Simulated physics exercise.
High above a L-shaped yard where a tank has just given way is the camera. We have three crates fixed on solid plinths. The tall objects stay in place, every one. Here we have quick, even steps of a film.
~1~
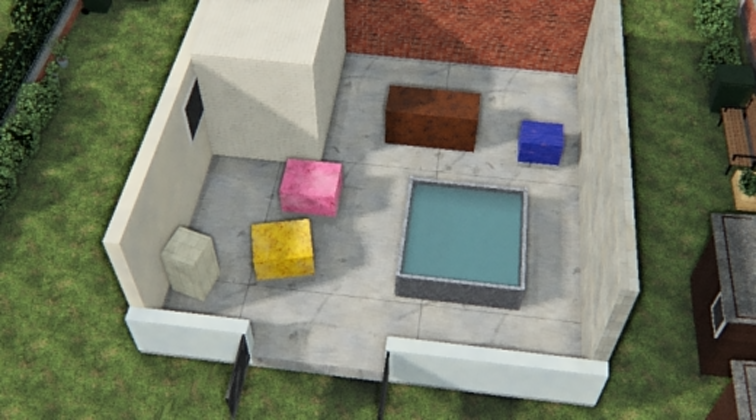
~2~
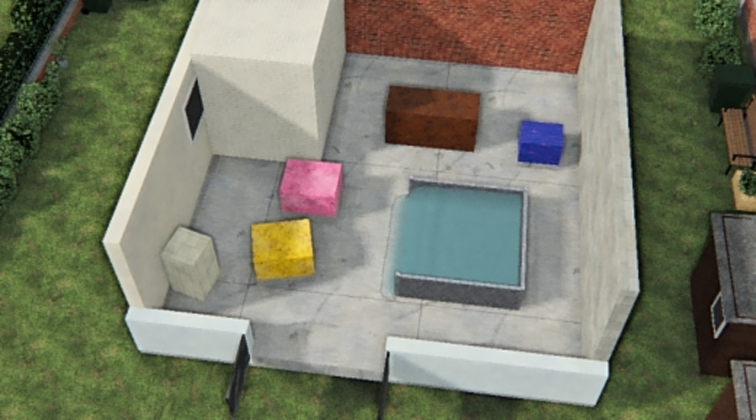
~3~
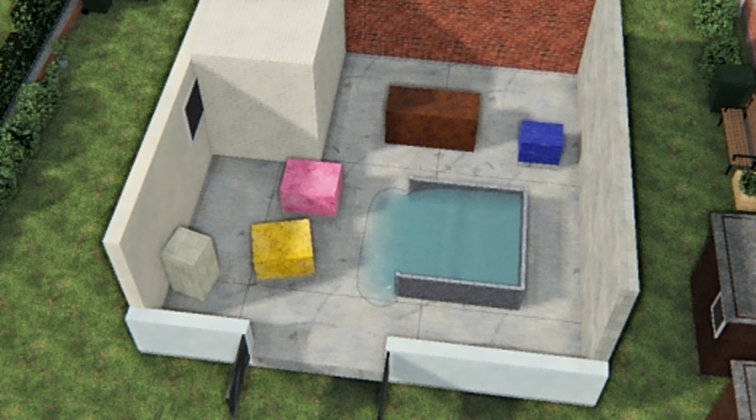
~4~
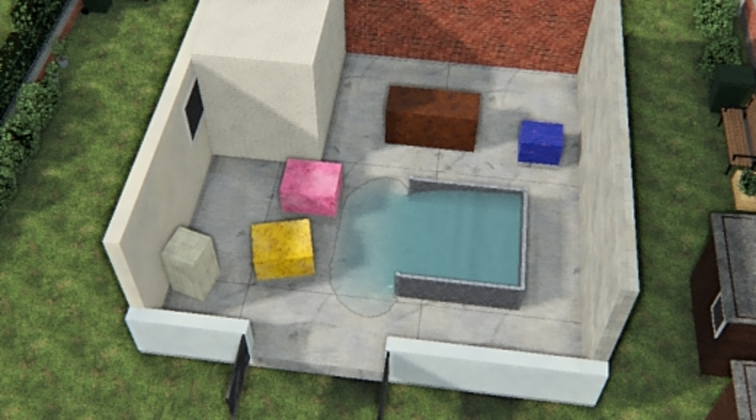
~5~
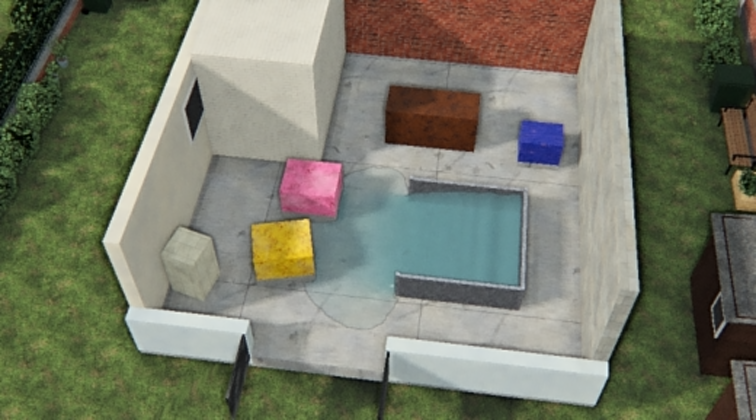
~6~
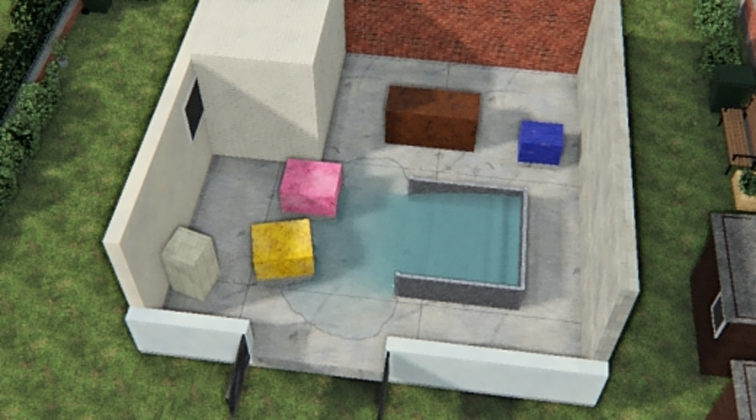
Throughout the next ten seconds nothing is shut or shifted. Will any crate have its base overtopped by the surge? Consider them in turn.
My prediction: The yellow crate is hit by the water, the pink crate is hit by the water, the blue crate is spared.
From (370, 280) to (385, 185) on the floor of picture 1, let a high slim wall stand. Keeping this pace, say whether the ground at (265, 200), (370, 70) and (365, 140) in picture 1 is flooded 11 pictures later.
Taking the three spots in order: Spared, spared, soaked.
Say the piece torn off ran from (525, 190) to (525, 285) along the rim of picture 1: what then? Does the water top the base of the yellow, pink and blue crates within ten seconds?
My guess is yellow remains untouched, pink remains untouched, and blue goes wet.
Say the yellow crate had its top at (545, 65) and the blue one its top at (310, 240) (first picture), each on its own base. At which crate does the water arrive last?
My pick is the crate marked yellow.
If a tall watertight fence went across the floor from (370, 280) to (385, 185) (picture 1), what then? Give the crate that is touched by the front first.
Answer: The yellow one.
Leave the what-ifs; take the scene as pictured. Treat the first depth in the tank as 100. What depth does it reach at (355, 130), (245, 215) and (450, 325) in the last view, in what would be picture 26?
Going place by place: 8 %, 6 % and 0 %.
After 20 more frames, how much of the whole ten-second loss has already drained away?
Roughly 40 percent.
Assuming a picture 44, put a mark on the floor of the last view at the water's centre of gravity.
At roughly (368, 202).
A moment on, water covers 25 % of the floor; the yellow crate water round its plinth, the pink crate water round its plinth, the blue crate not reached.
Next, water covers 40 % of the floor; the yellow crate water round its plinth, the pink crate water round its plinth, the blue crate not reached.
Then, water covers 50 % of the floor; the yellow crate water round its plinth, the pink crate water round its plinth, the blue crate not reached.
Later, water covers 75 % of the floor; the yellow crate water round its plinth, the pink crate water round its plinth, the blue crate water round its plinth.
In the end, water covers 100 % of the floor; the yellow crate was topped, the pink crate was topped, the blue crate stayed above the water.
